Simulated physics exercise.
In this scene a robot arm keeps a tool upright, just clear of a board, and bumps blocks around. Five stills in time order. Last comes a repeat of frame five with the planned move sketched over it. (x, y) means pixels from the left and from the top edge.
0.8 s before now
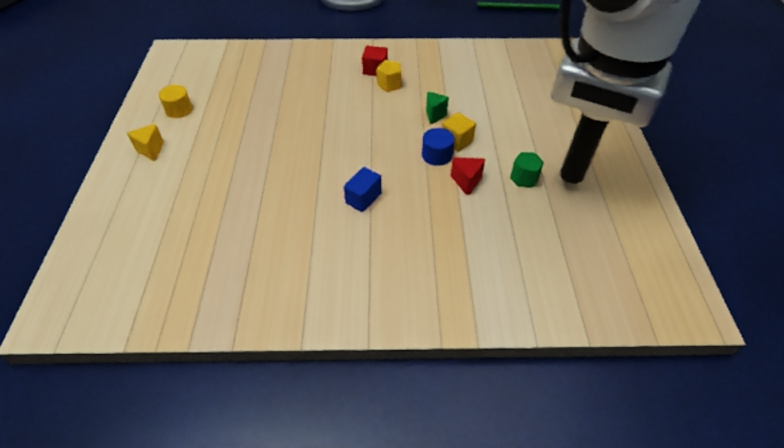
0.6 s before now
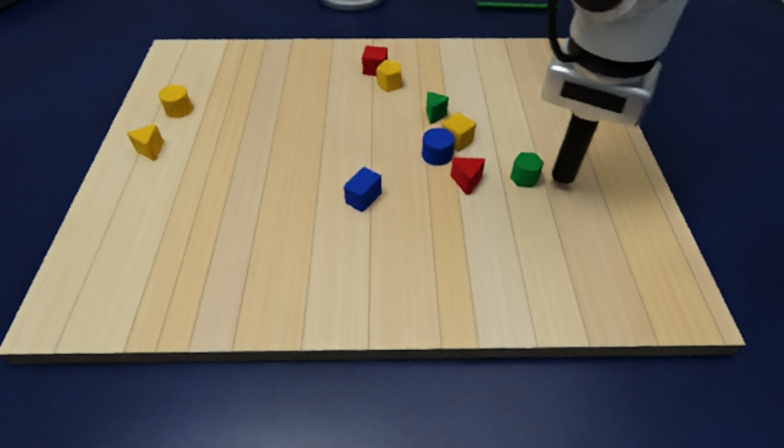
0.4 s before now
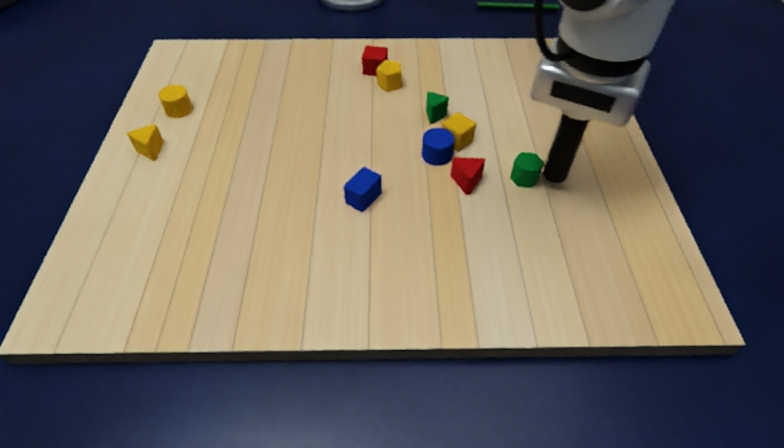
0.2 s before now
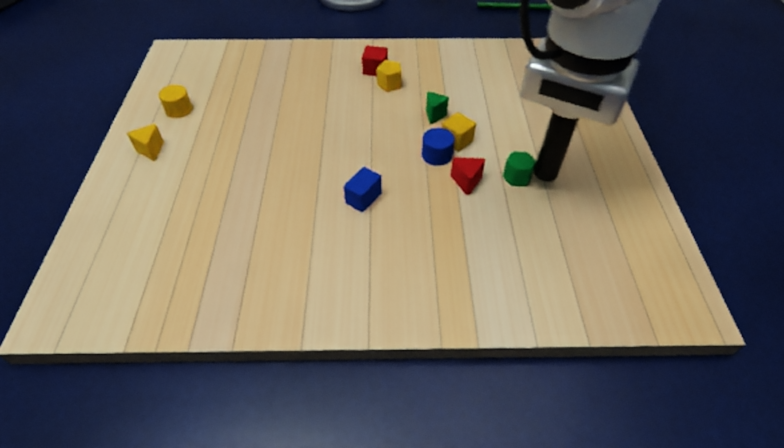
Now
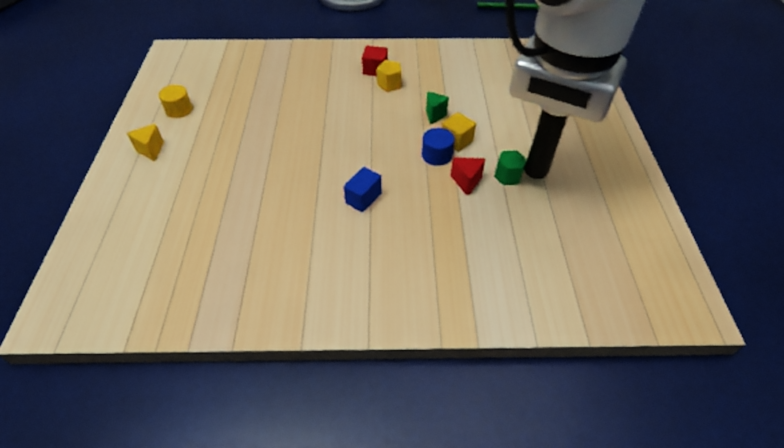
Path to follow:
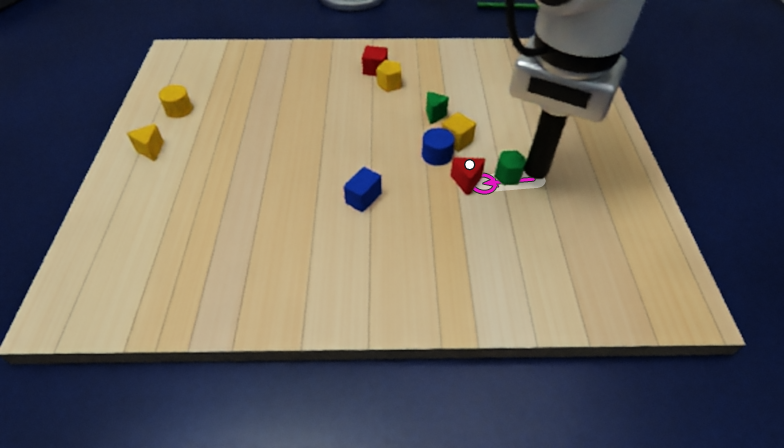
In the video, a robot arm with a black rod moves left over a wooden board scattered with red, yellow, blue and green blocks, then meets the green hexagonal block and pushes it slightly left while the others stay still.
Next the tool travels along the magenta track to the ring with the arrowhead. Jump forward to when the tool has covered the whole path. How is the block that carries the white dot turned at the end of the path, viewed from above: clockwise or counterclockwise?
The block turns counter-clockwise.
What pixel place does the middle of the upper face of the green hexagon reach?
The point I'd pick in the picture is (473, 150).
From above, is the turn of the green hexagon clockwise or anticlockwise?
Its spin: Clockwise.
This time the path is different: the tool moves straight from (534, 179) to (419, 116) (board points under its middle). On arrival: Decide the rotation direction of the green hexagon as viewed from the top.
Counterclockwise from above.
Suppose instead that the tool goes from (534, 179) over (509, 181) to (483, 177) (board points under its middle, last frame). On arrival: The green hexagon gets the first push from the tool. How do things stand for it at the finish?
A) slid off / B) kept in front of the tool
(B)
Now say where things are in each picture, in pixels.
In the first picture, tool's lower end (572, 176); blue circle (439, 138); red three-sided block (470, 165); green hexagon (529, 161).
In the second picture, tool (563, 176); blocks still.
In the third picture, tool (555, 175); blocks still.
In the fourth picture, tool (545, 173); green hexagon (522, 160).
In the fifth picture, tool (536, 171); blue circle (439, 138); red three-sided block (470, 165); green hexagon (513, 159).
Drawn move, from (534, 179) directly to (483, 183); the dot is on the red three-sided block.
The first path, step by step. Halfway along, tool (510, 173); red three-sided block (463, 164), turned 30° anticlockwise; green hexagon (487, 156), turned 15° clockwise.
At the end, tool (485, 175); blue circle still; red three-sided block (456, 163), turned 60° anticlockwise; green hexagon (473, 150), turned 35° clockwise.
